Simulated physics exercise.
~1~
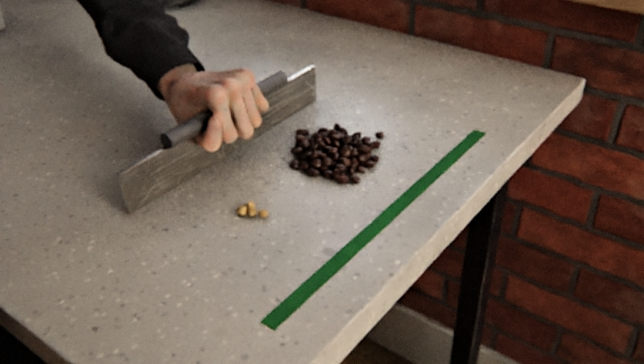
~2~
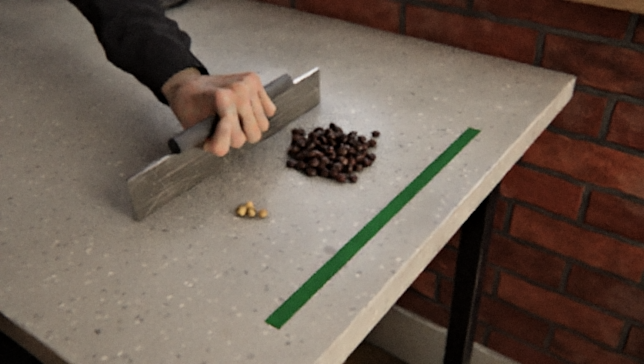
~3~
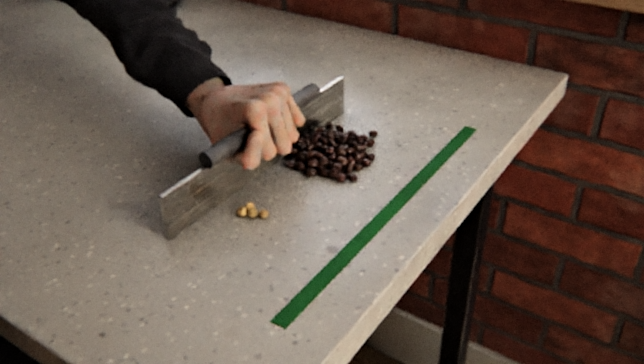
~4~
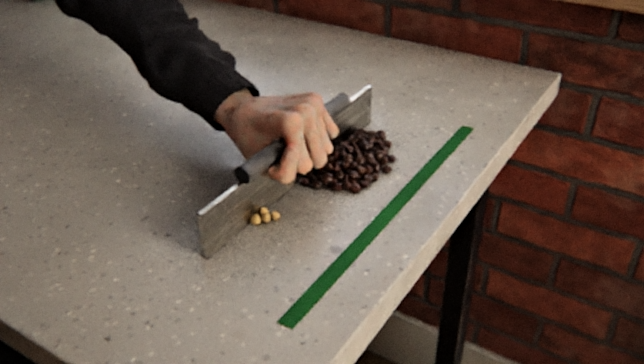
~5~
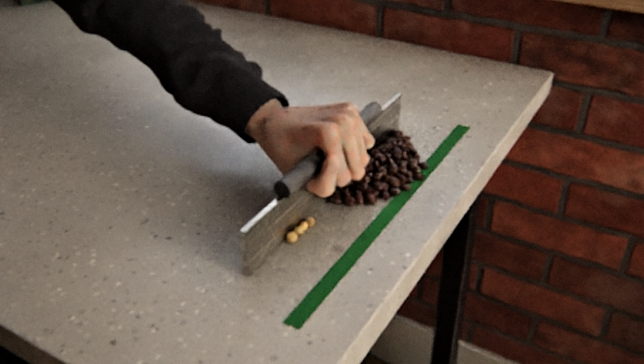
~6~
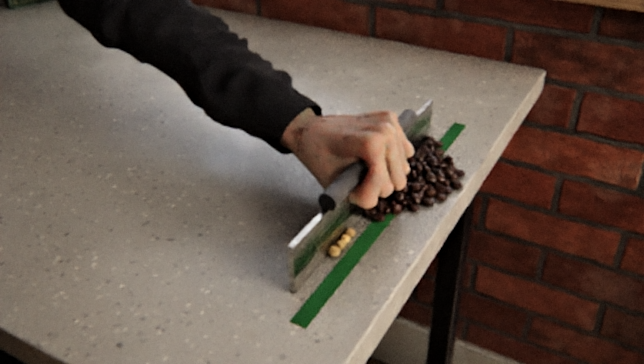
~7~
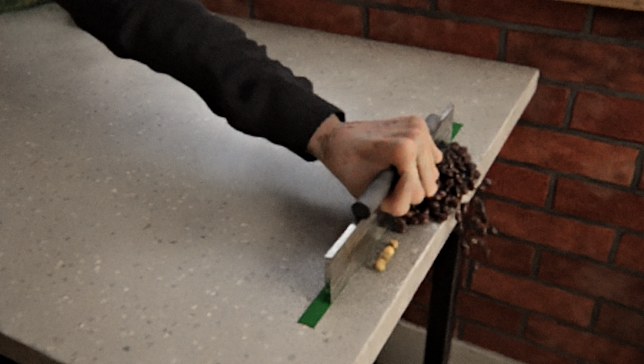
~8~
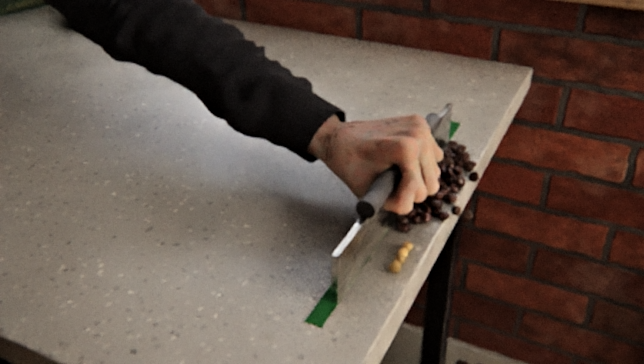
On a speckled tabletop beside a brick wall, a hand slid a metal scraper rightwards, pushing a dark pile of beans and a few small yellowish pieces towards the edge, then stopped at the green tape as some beans spilled over and the yellowish pieces stayed on.
